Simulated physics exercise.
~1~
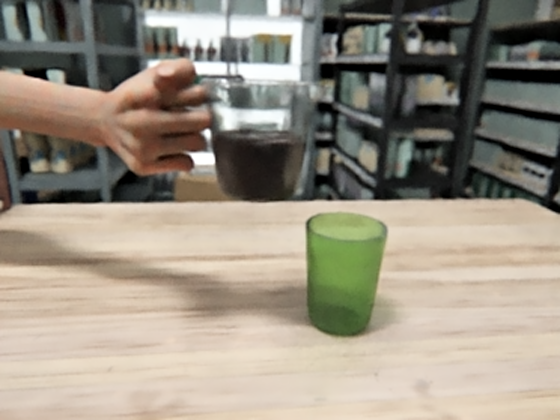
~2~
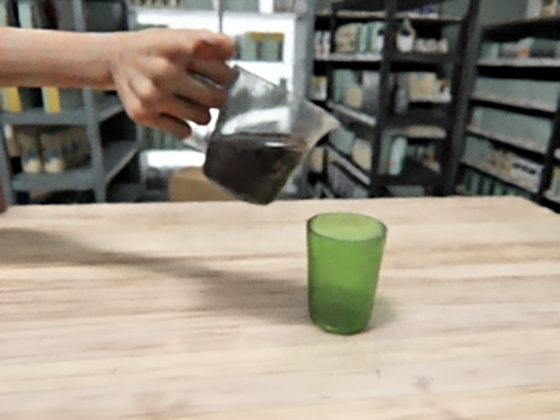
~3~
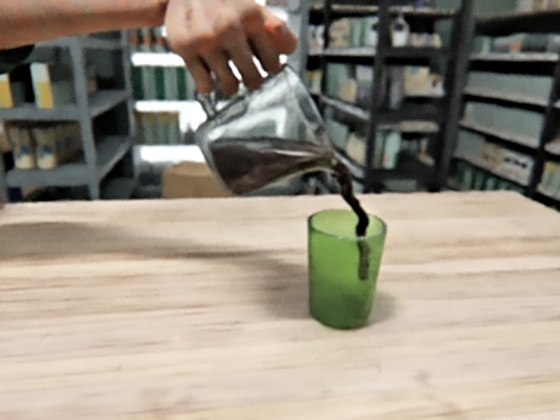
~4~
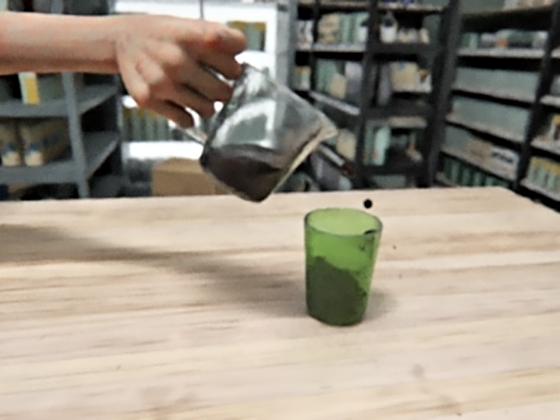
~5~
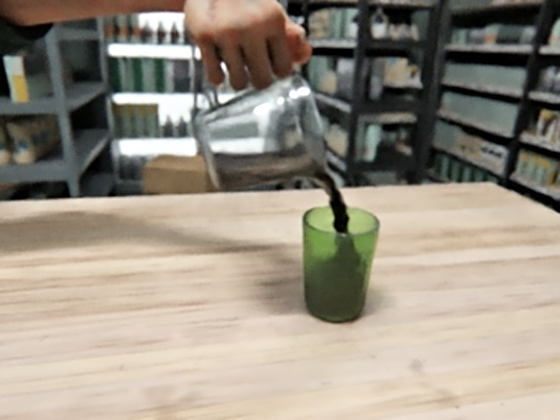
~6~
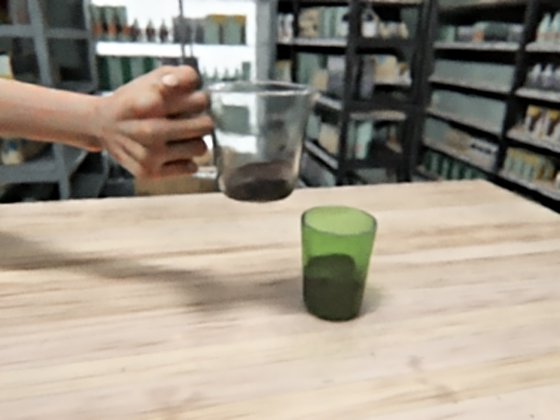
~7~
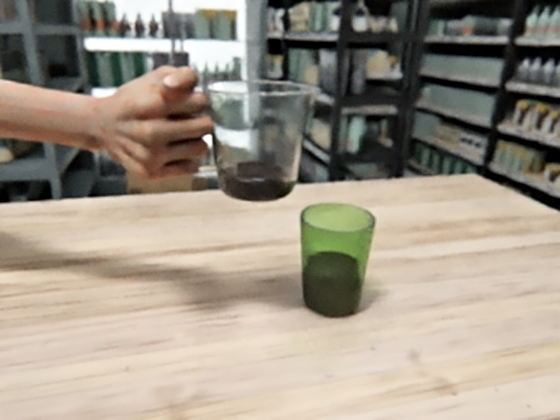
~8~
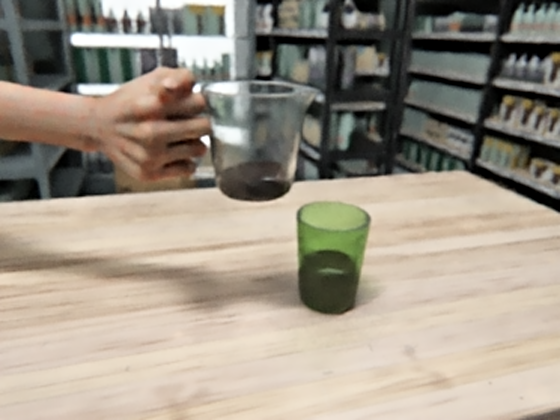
The video shows a hand tipping a clear jug of dark liquid over a green glass on a wooden worktop, pouring, easing back briefly, then pouring again before levelling the jug, leaving the glass roughly half full and some liquid in the jug.
